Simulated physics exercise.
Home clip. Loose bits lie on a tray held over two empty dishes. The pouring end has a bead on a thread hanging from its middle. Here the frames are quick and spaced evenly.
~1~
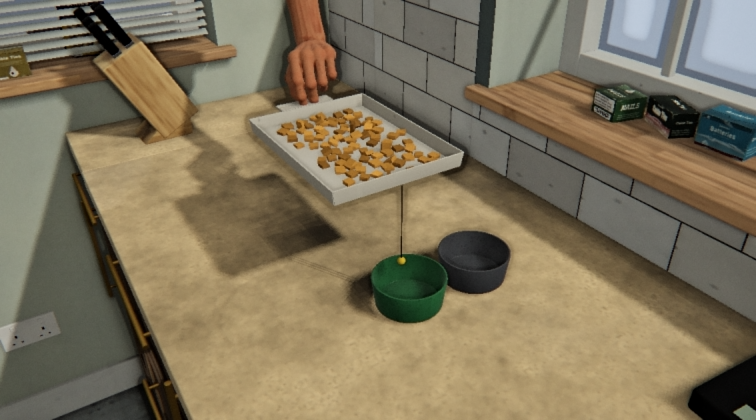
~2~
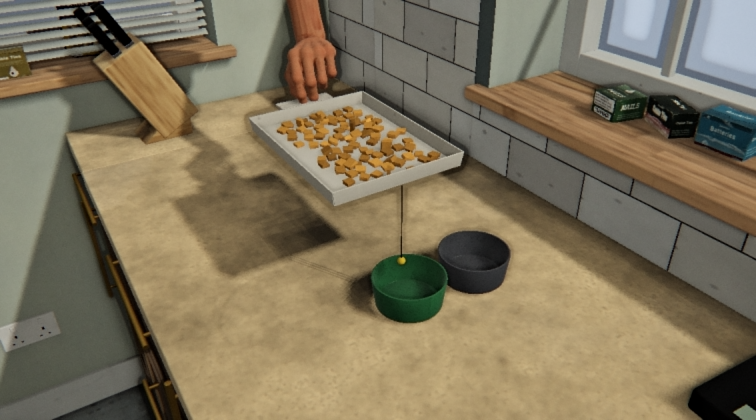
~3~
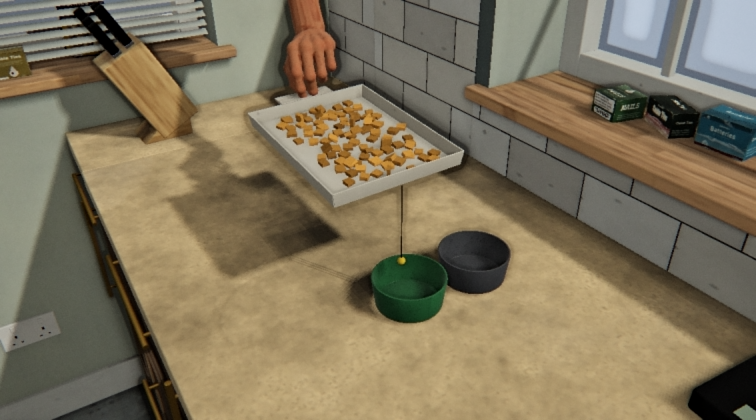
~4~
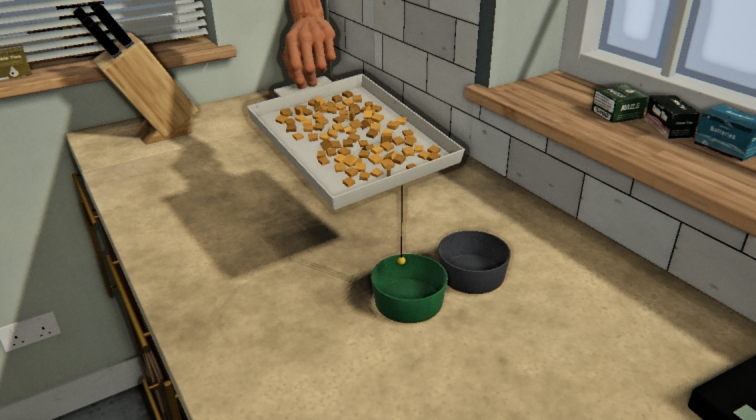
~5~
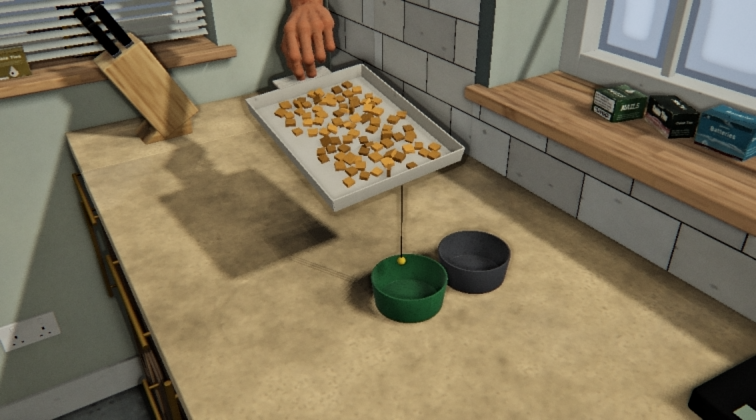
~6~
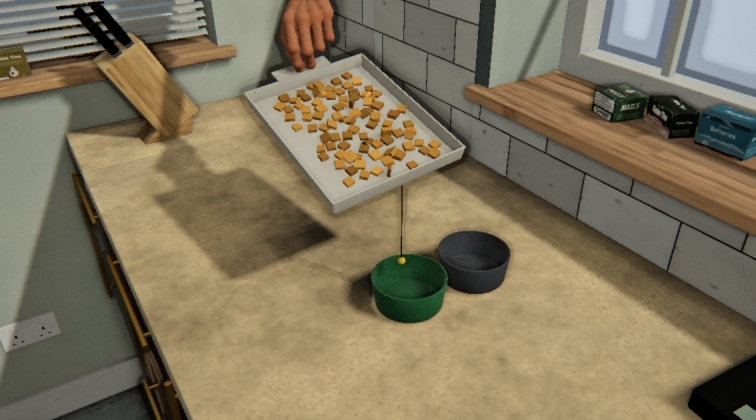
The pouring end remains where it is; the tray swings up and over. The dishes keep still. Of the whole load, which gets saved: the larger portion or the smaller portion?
The load will mostly be spilled.
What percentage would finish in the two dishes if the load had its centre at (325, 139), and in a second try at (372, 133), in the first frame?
Around 0 then around 10 per cent.
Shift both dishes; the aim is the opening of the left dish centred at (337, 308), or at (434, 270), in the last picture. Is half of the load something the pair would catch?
In the first position past half, in the second shy of half.
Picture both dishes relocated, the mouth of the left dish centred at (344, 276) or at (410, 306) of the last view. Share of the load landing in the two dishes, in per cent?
50, then 20 %.
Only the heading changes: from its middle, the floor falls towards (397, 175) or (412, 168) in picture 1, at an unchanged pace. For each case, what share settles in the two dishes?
First case around 40 per cent, second case 70 per cent.
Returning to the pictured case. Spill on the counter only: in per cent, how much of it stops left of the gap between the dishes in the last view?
It works out to some 100 per cent.
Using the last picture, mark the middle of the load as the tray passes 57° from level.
Load centre: Approx. (353, 159).
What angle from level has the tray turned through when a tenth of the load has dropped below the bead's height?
100°.
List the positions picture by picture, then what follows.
In the first frame, corners of the pouring end at (334, 191) and (461, 152), level; middle of the load at (352, 141), cereal squares; left dish at (431, 307); right dish at (497, 279); bead on its thread at (401, 261).
In the second frame, corners of the pouring end at (334, 191) and (461, 152), level; middle of the load at (352, 140).
In the third frame, corners of the pouring end at (334, 193) and (461, 150), tipped barely, lowest at the left corner; middle of the load at (352, 137).
In the fourth frame, corners of the pouring end at (334, 196) and (461, 149), tipped a little, lowest at the left corner; middle of the load at (351, 131).
In the fifth frame, corners of the pouring end at (334, 199) and (462, 148), tipped a little, lowest at the left corner; middle of the load at (351, 126).
In the sixth frame, corners of the pouring end at (334, 201) and (462, 146), tipped clearly, lowest at the left corner; middle of the load at (351, 122); left dish at (431, 307); right dish at (497, 279).
Soon, tray tipped steeply; all on the tray.
A while on, tray tipped right over; nearly all on the tray; a small part outside both; a stray few in the air.
Towards the end, tray tipped past a quarter turn; a small part in the left dish; nearly all outside both.
Finally, tray tipped past a quarter turn; a small part in the left dish; none in the right dish; nearly all outside both.
